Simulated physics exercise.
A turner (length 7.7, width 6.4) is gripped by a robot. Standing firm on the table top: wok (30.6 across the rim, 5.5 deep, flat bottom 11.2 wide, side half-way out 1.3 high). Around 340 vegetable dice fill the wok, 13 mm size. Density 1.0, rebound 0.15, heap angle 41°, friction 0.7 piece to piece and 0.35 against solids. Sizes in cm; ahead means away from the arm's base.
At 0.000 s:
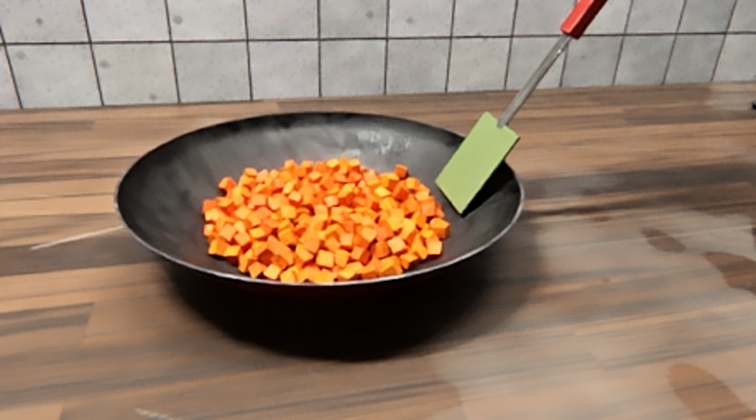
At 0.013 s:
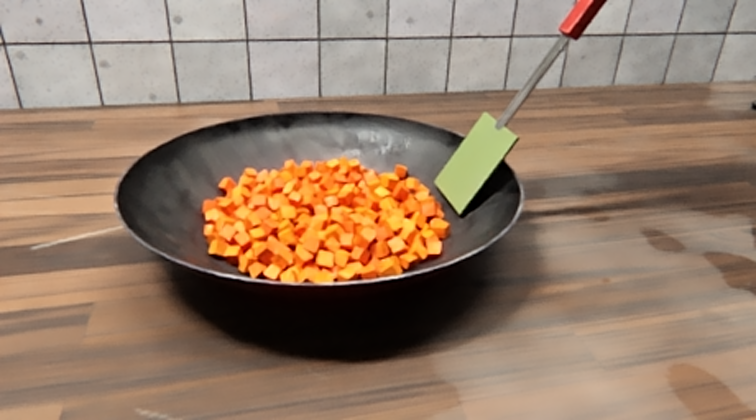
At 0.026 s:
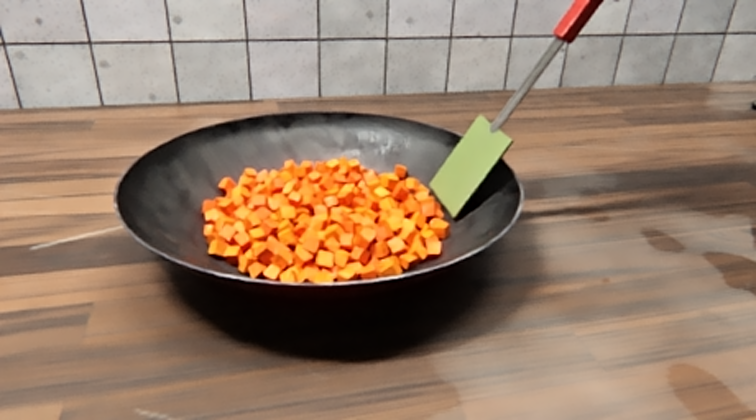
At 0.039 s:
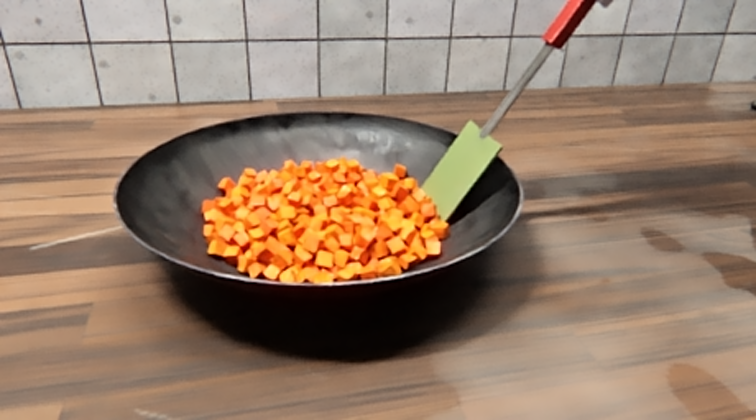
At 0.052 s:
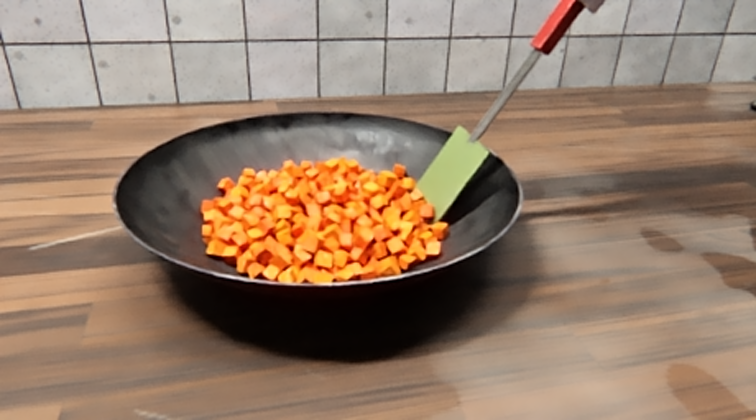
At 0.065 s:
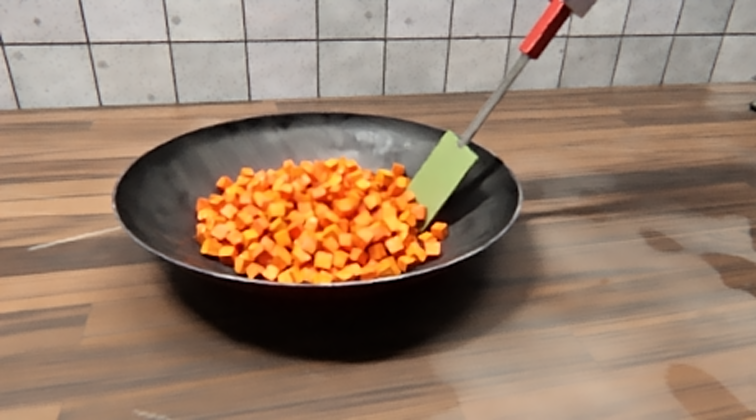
A green turner with a red handle slid down and leftward along the right side of a black wok on a wooden table top, then pushed the diced orange vegetables slightly to the left.
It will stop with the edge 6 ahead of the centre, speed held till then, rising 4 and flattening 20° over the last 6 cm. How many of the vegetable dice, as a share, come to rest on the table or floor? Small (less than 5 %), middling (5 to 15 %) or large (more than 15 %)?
Share on the table or floor: Small (less than 5 %).
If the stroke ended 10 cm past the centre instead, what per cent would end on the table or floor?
It would be near 20 per cent.
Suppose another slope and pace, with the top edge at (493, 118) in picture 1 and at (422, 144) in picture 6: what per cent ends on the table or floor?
About 10 per cent.
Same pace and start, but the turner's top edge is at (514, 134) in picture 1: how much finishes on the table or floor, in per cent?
About 0 per cent.
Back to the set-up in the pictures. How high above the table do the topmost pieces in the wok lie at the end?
Roughly 6.5 cm.
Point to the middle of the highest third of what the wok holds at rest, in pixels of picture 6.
At about (197, 206).
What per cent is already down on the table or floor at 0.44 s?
Some 2 per cent.
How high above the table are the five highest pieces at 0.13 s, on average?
About 5 cm.
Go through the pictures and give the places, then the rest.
In the first frame, turner top edge at (502, 124), sloping 57°; upper third of the load around (323, 205), from x 210 to 440, top at y 165; 343 in the wok.
In the second frame, turner top edge at (501, 124), sloping 57°; upper third of the load around (323, 205), from x 210 to 440, top at y 165.
In the third frame, turner top edge at (496, 127), sloping 57°; upper third of the load around (323, 205), from x 210 to 440, top at y 165.
In the fourth frame, turner top edge at (486, 133), sloping 57°; upper third of the load around (323, 205), from x 210 to 440, top at y 165.
In the fifth frame, turner top edge at (474, 139), sloping 57°; upper third of the load around (324, 206), from x 210 to 440, top at y 165.
In the sixth frame, turner top edge at (463, 143), sloping 57°; upper third of the load around (309, 204), from x 205 to 440, top at y 165; 343 in the wok.
After 0.13 s, sloping 57°, highest piece 5 above the table; 343 in the wok.
After 0.20 s, sloping 50°, highest piece 7 above the table; 342 in the wok, 1 on the blade or in flight.
After 0.44 s, sloping 37°, highest piece 6 above the table; 338 in the wok, 5 on the table or floor.
After 1.49 s, sloping 37°, highest piece 6 above the table; 338 in the wok, 5 on the table or floor.
At rest, 338 in the wok, 5 on the table or floor. That is 1 % on the table or floor.
